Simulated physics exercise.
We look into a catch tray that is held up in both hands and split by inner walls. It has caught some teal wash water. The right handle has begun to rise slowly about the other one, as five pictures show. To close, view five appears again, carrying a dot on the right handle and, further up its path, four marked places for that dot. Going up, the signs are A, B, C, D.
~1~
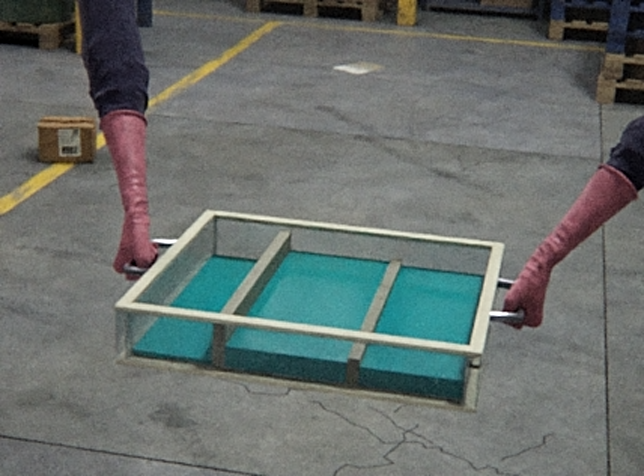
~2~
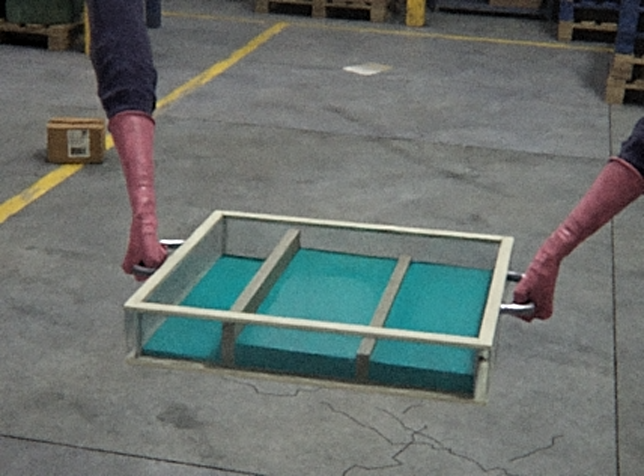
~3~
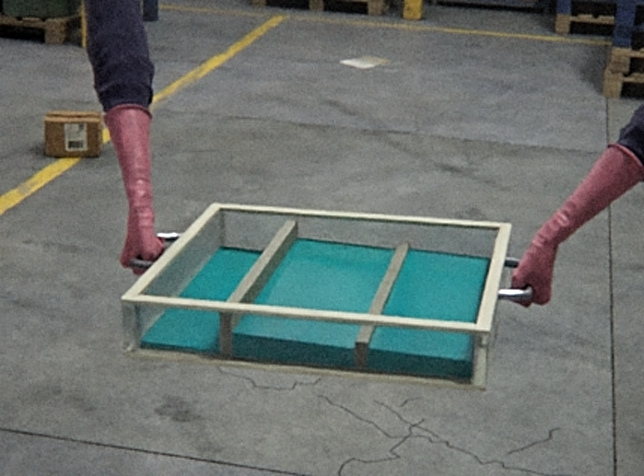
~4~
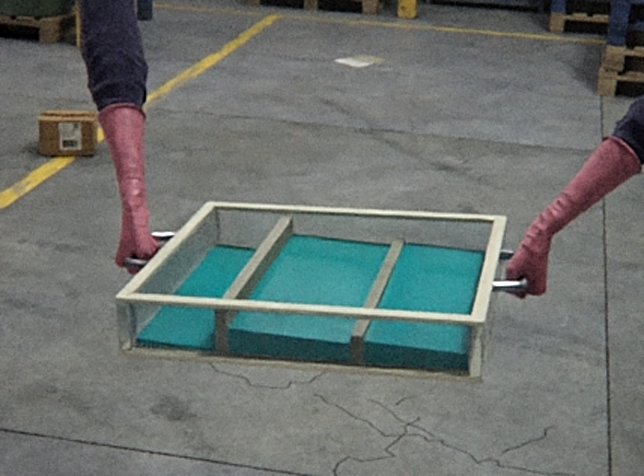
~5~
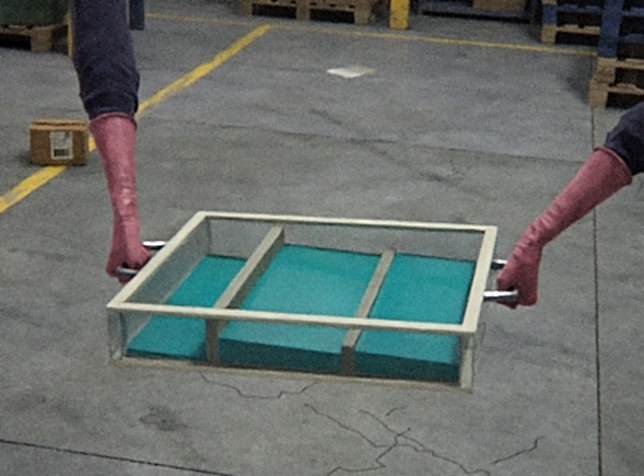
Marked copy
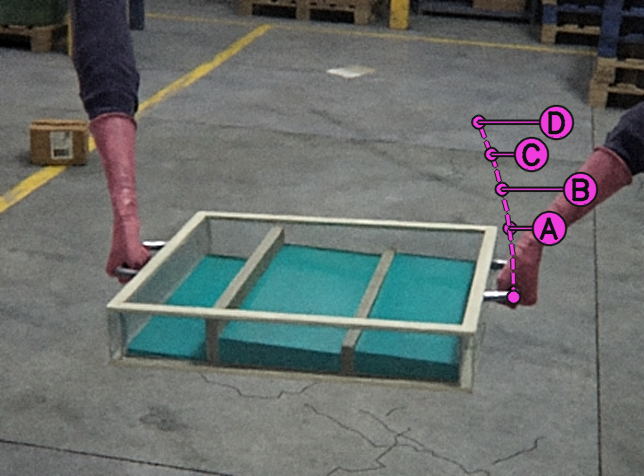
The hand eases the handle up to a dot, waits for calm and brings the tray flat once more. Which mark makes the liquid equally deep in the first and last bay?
Mark B.
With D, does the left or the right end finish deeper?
The left one.
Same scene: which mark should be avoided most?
It is D.
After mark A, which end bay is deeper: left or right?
The right end bay.
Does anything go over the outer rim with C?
No, all stays in.
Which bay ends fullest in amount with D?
It is the left one.
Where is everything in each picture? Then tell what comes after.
The tray is level; deepest in the middle bay, at (316, 300), shallowest in the left; right handle at (522, 302).
Tipped about 1° down to the left; no wall is crossed; right handle at (531, 295).
Tipped about 3° down to the left; no wall is crossed; right handle at (529, 280).
Tipped about 4° down to the left; no wall is crossed; right handle at (524, 272).
Tipped about 4° down to the left; deepest in the middle bay, at (310, 292), shallowest in the left; right handle at (515, 282).
On the marked copy, A at (509, 228); B at (502, 189); C at (491, 154); D at (478, 122).
With A, the right end bay stands much deeper than the other; nothing spills.
With B, the two end bays stand about equally deep; nothing spills.
With C, the left end bay stands much deeper than the other; nothing spills.
With D, the left end bay stands much deeper than the other; nothing spills.
